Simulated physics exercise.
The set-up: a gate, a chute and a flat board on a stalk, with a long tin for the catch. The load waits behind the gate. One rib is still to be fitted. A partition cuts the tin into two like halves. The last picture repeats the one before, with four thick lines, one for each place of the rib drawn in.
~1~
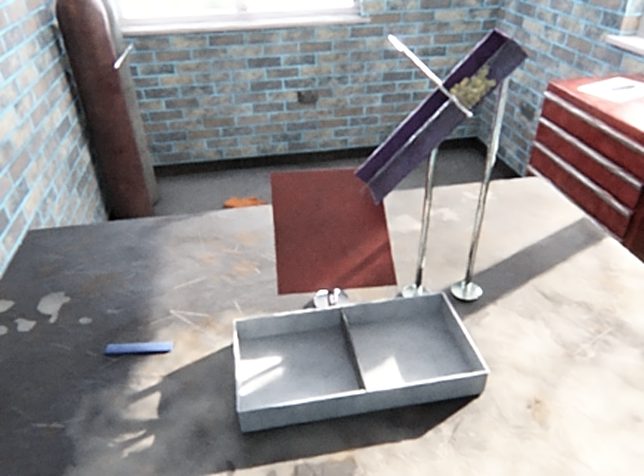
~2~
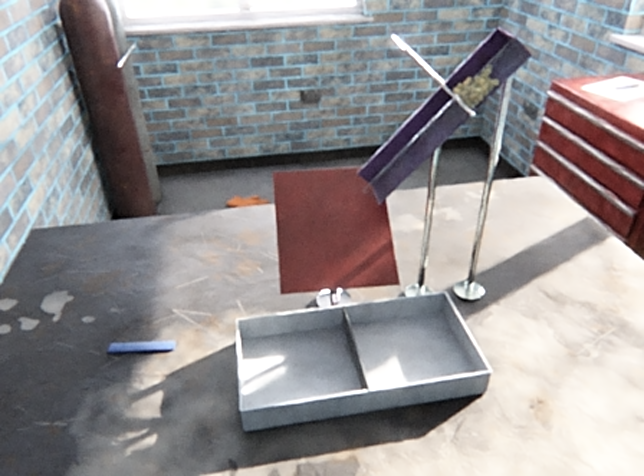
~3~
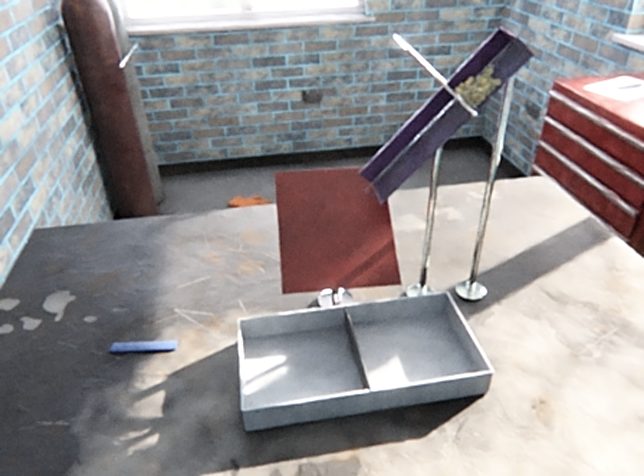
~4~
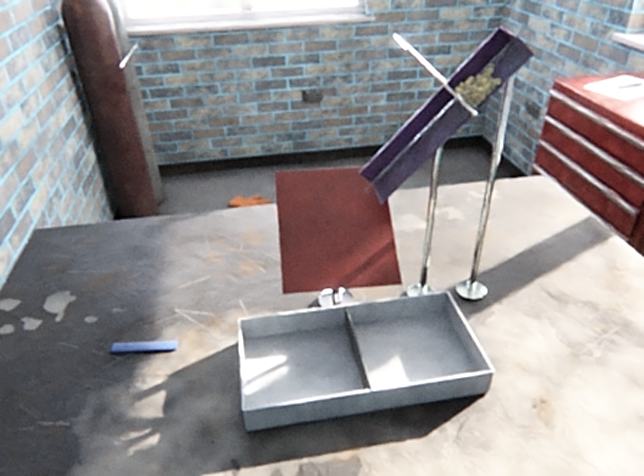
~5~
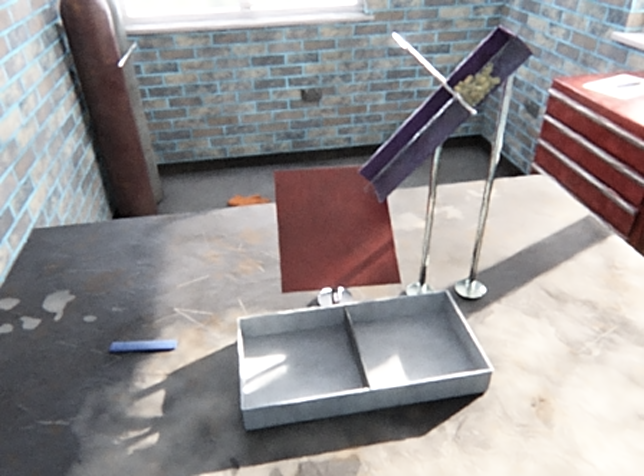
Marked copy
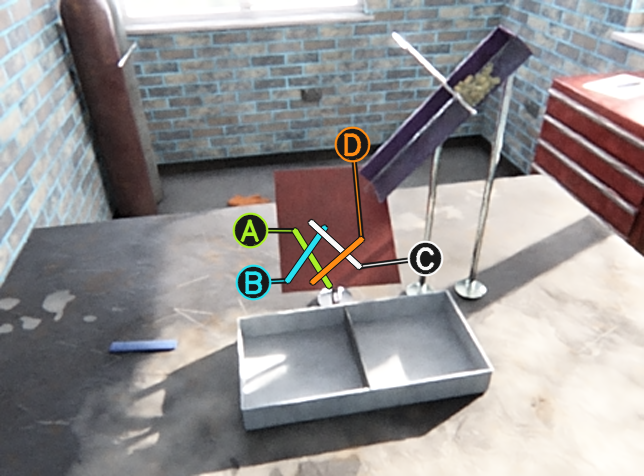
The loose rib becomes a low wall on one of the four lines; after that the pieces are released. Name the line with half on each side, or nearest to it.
Use line A.
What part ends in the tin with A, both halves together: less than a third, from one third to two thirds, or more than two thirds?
Line A gives more than two thirds.
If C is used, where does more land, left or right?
Right.
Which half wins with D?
The left half.
On the marked copy, line A from (295, 230) to (329, 285); line B from (324, 228) to (287, 280); line C from (311, 222) to (359, 266); line D from (361, 239) to (312, 282).
With A, of what is caught, about two thirds in the left half, about a third in the right.
With B, of what is caught, nearly all in the left half, a stray few in the right.
With C, of what is caught, a stray few in the left half, nearly all in the right.
With D, of what is caught, all in the left half, none in the right.
